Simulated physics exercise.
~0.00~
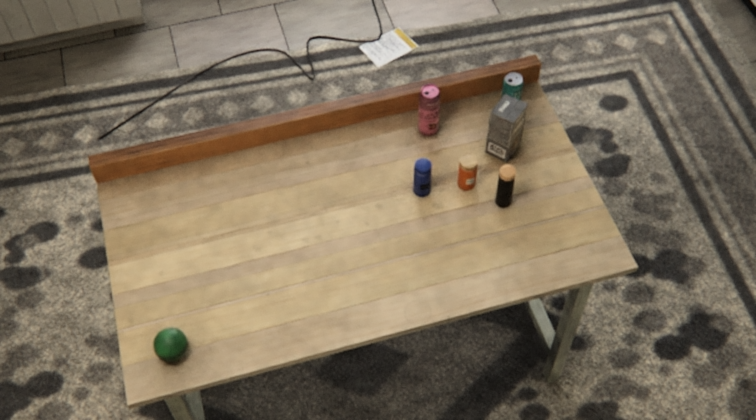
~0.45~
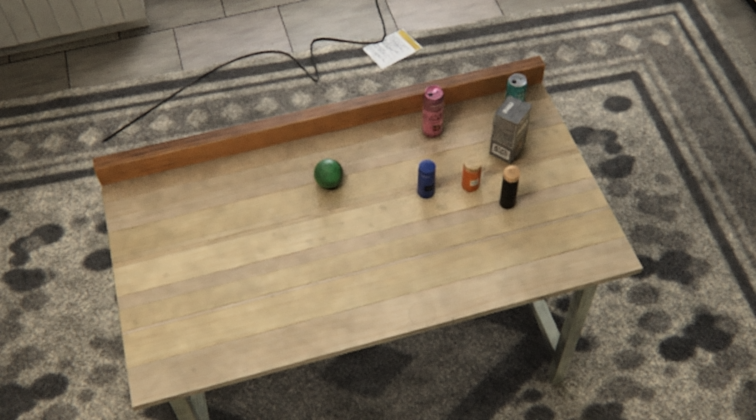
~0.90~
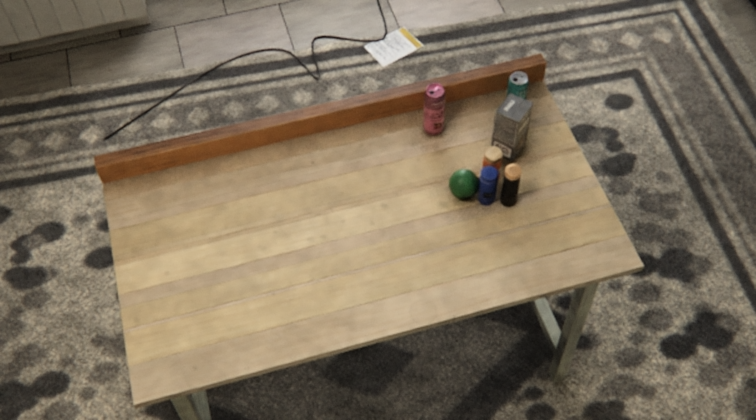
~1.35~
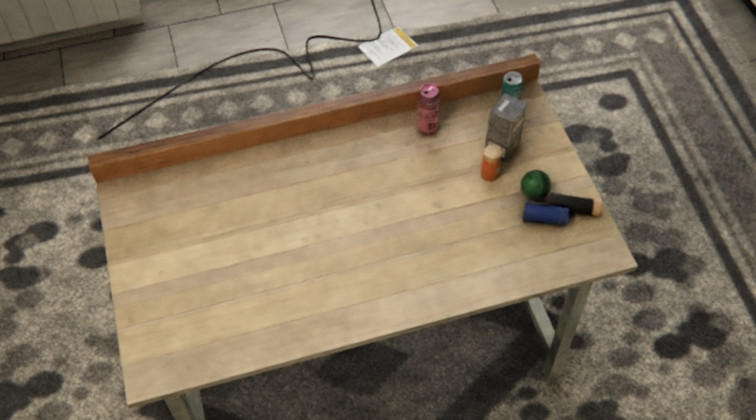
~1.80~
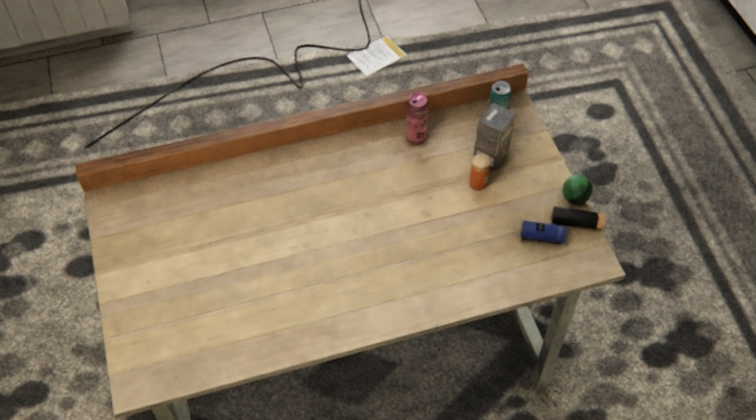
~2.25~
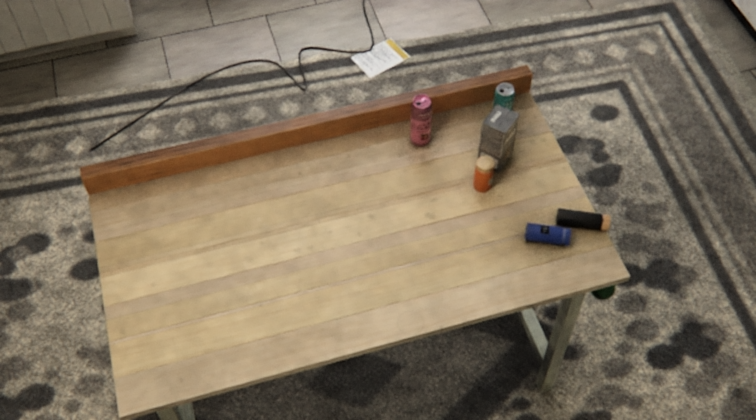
In this clip, a green ball rolls across a wooden table toward a group of upright items, shifting an orange shaker and knocking a blue shaker and a black shaker onto their sides before dropping off the right edge, while the two cans and grey carton stay standing.
